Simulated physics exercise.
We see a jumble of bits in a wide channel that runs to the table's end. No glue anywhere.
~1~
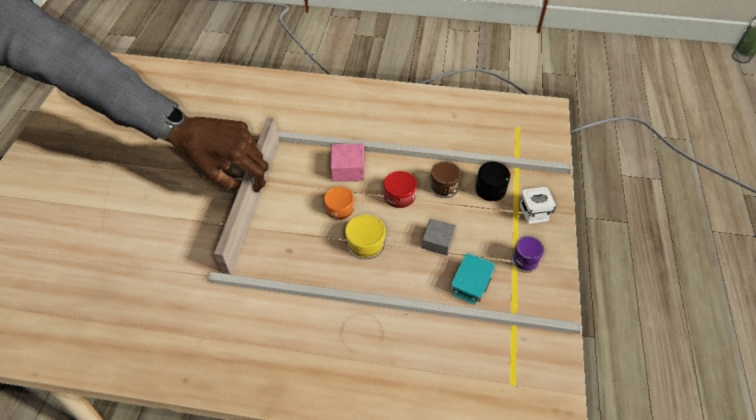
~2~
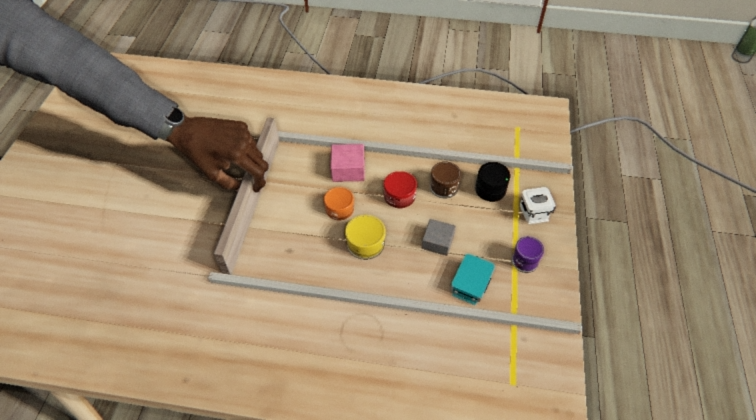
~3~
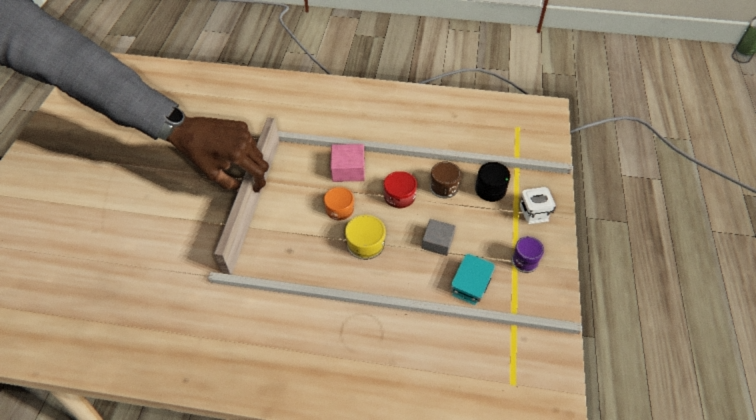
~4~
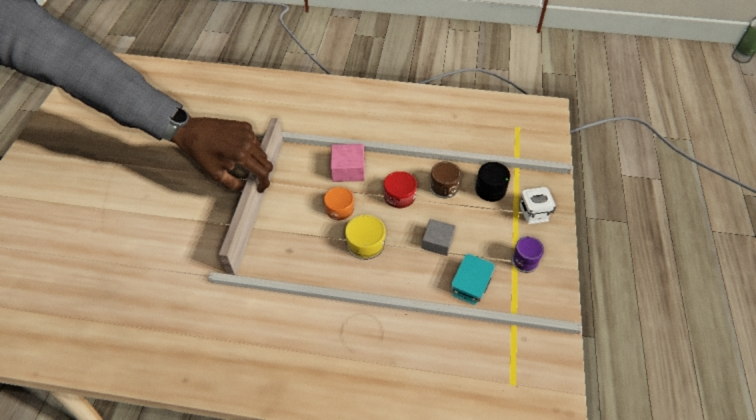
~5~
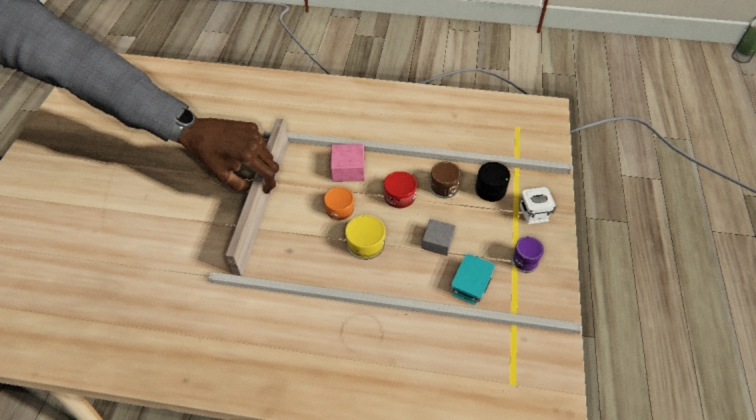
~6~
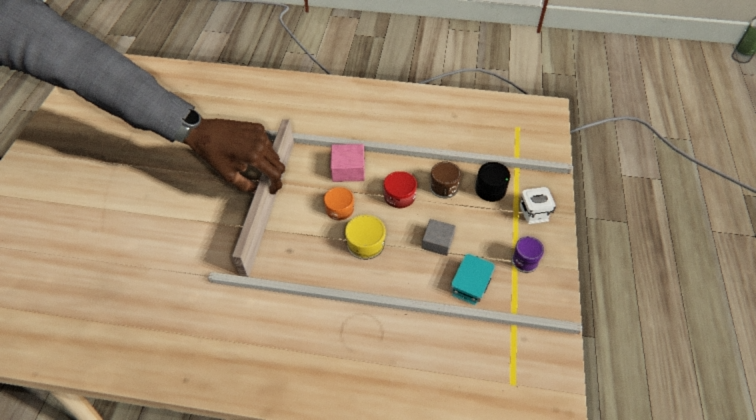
A hand gripping a wooden board slid it slightly to the right along a channel on a table, while the colorful tubs and blocks ahead of it, some by a yellow line, stayed still.
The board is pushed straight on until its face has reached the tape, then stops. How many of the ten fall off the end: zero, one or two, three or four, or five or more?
The number that fall off is one or two.
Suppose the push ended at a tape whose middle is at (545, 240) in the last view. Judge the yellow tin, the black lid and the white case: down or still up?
The yellow tin holds on, the black lid tumbles off, the white case drops off.
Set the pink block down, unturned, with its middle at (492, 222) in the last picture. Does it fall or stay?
Then it remains up.
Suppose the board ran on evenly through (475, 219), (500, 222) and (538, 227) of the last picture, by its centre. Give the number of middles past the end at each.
It would be 0, 1 and 5.
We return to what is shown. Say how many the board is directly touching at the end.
5 of them.
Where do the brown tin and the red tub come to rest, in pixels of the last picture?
The brown tin at (567, 187), the red tub at (534, 209).
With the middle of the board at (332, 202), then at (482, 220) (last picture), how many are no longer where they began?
2 and 10.
A little later, none off yet; white case at rest near (536, 206); purple tin at rest near (527, 255); black lid at rest near (493, 182).
When it is over, the number that fall off is one or two; down, black lid.
